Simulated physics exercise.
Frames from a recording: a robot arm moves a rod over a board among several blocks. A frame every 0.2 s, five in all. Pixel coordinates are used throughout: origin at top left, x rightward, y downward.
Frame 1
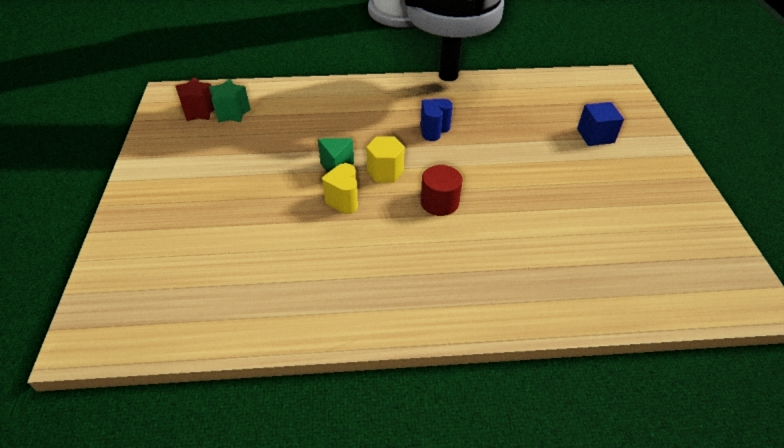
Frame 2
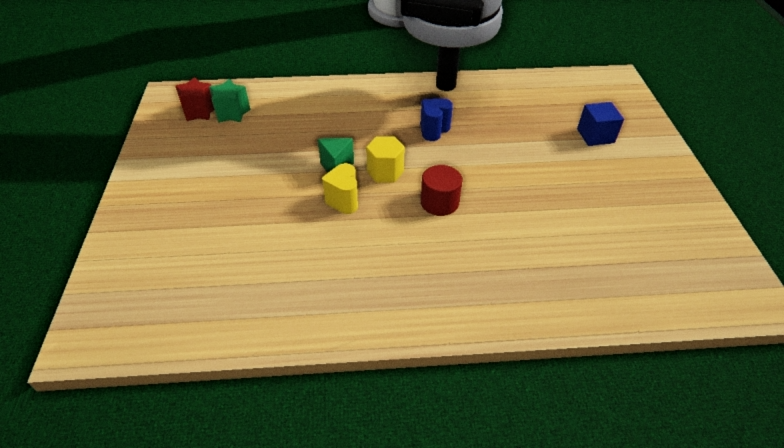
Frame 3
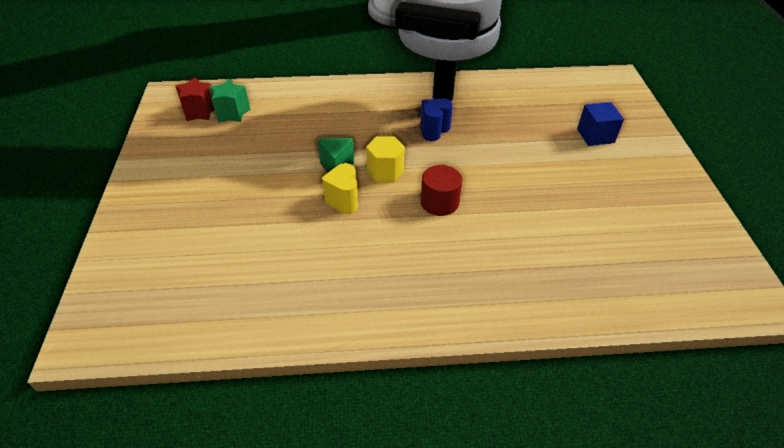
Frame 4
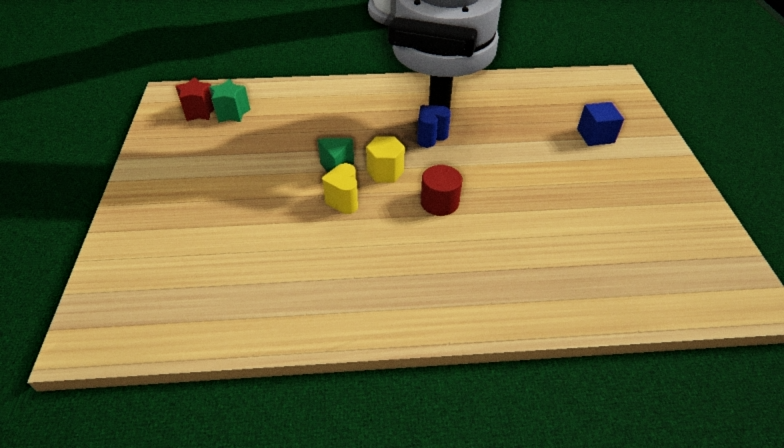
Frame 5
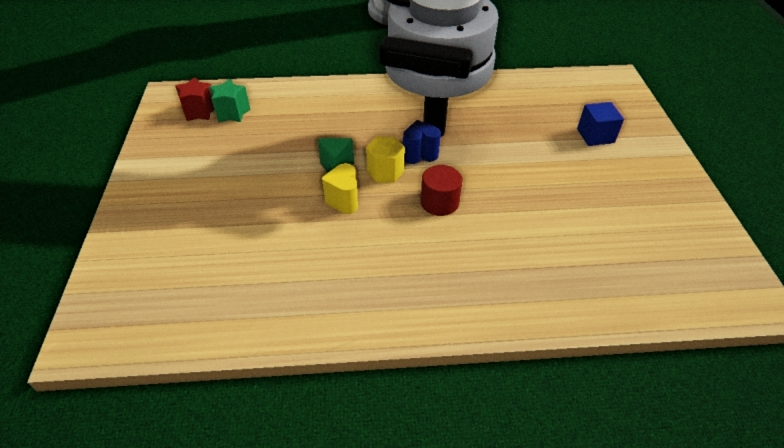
Robot arm lowering a black rod toward the viewer, nudging a blue heart block slightly forward and left beside a yellow hexagon.
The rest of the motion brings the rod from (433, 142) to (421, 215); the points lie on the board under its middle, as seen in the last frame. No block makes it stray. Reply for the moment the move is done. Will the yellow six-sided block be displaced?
I'd say yes.
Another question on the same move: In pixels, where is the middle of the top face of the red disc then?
Most likely (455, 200).
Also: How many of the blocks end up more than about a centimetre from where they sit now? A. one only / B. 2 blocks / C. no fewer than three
Letter C.
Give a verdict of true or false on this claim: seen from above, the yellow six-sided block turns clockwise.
That is true.
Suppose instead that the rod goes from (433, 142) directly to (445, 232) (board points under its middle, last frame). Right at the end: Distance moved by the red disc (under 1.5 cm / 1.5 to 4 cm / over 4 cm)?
Travels over 4 cm.
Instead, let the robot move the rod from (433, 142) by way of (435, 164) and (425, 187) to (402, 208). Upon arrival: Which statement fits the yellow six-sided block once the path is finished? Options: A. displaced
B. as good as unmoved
I choose A.
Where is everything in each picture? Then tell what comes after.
The first frame shows rod's lower end at (448, 76); yellow heart at (342, 176); yellow six-sided block at (385, 146); blue heart at (436, 106); red disc at (442, 177).
The second frame shows rod at (446, 86); blocks still.
The third frame shows rod at (443, 98); blocks still.
The fourth frame shows rod at (439, 113); blue heart at (433, 112).
The fifth frame shows rod at (434, 132); yellow heart at (342, 176); yellow six-sided block at (385, 146); blue heart at (421, 130); red disc at (442, 177).
On the path given first. One third of the way, rod at (430, 155); yellow six-sided block at (372, 152), turned 15° clockwise; blue heart at (409, 149), turned 40° clockwise.
Two thirds of the way, rod at (426, 179); yellow six-sided block at (364, 154), turned 35° clockwise; blue heart at (400, 162), turned 65° clockwise; red disc at (445, 183).
At the end, rod at (422, 205); yellow heart still; yellow six-sided block at (363, 154), turned 35° clockwise; blue heart at (400, 162), turned 65° clockwise; red disc at (455, 200).
